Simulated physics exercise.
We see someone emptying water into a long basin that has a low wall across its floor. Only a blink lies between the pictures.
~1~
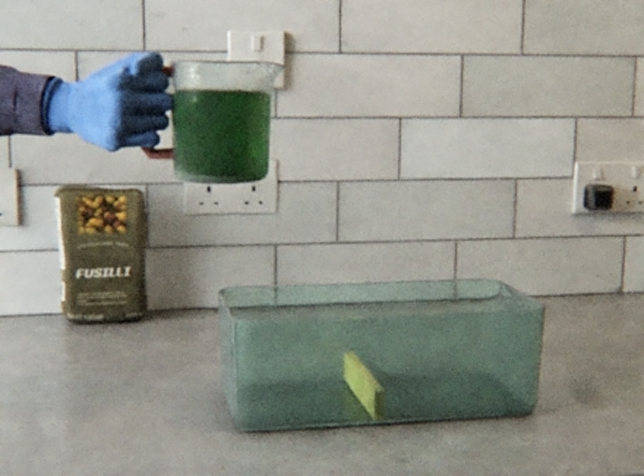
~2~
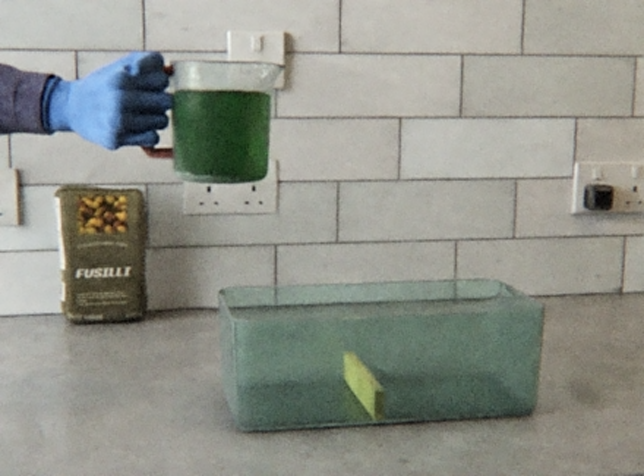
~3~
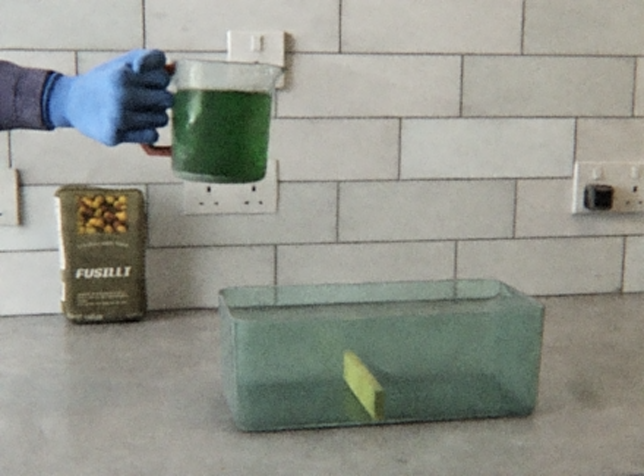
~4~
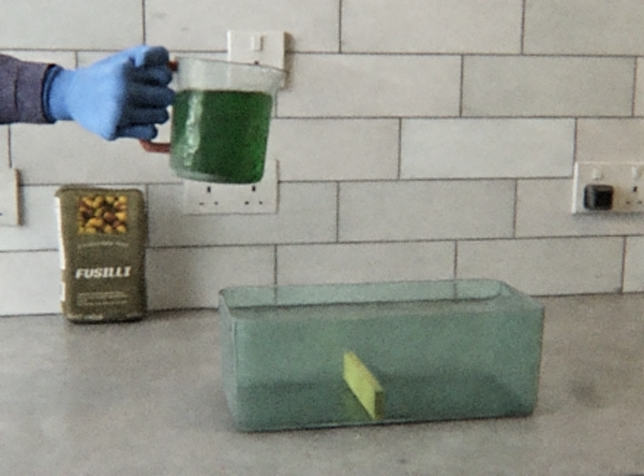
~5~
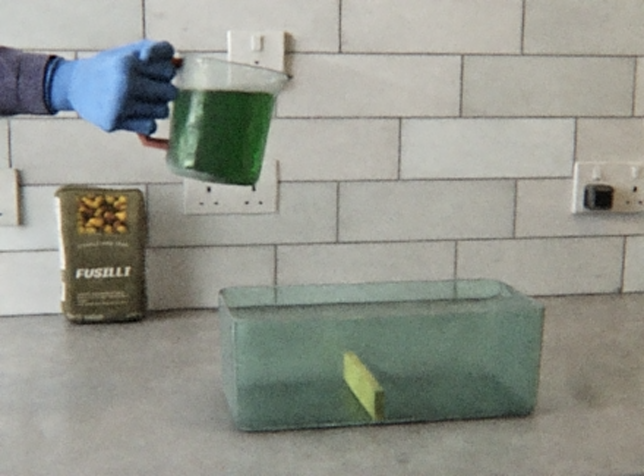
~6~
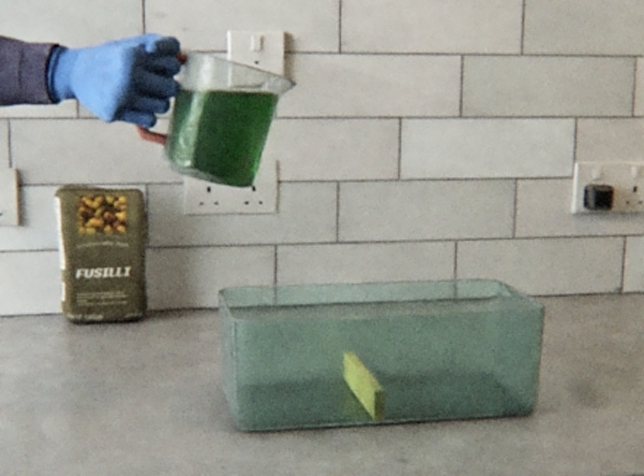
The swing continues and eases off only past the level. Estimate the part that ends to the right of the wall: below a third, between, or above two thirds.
It comes to between a third and two thirds.
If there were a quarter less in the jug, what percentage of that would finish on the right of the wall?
About 40 per cent.
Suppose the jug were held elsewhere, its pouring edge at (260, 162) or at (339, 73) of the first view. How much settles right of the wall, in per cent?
The first gives 10 %, the second 90 %.
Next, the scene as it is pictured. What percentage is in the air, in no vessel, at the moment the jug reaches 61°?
Near 10 %.
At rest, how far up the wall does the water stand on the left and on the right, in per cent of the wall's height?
Left: 40 %. Right: 50 %.
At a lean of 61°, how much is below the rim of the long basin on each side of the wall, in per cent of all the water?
Left: 0 %. Right: 0 %.
A moment on, the jug is tipped part way and 87 per cent is still to pour, 1 is left of the wall and 0 right of it.
Next, the jug is tipped on its side and 37 per cent is still to pour, 4 is left of the wall and 33 right of it.
Then the jug is tipped on its side and 6 per cent is still to pour, 27 is left of the wall and 59 right of it.
Later the jug is tipped on its side and 1 per cent is still to pour, 37 is left of the wall and 60 right of it.
At rest 38 per cent lies left of the wall, 60 right of it and 1 outside.
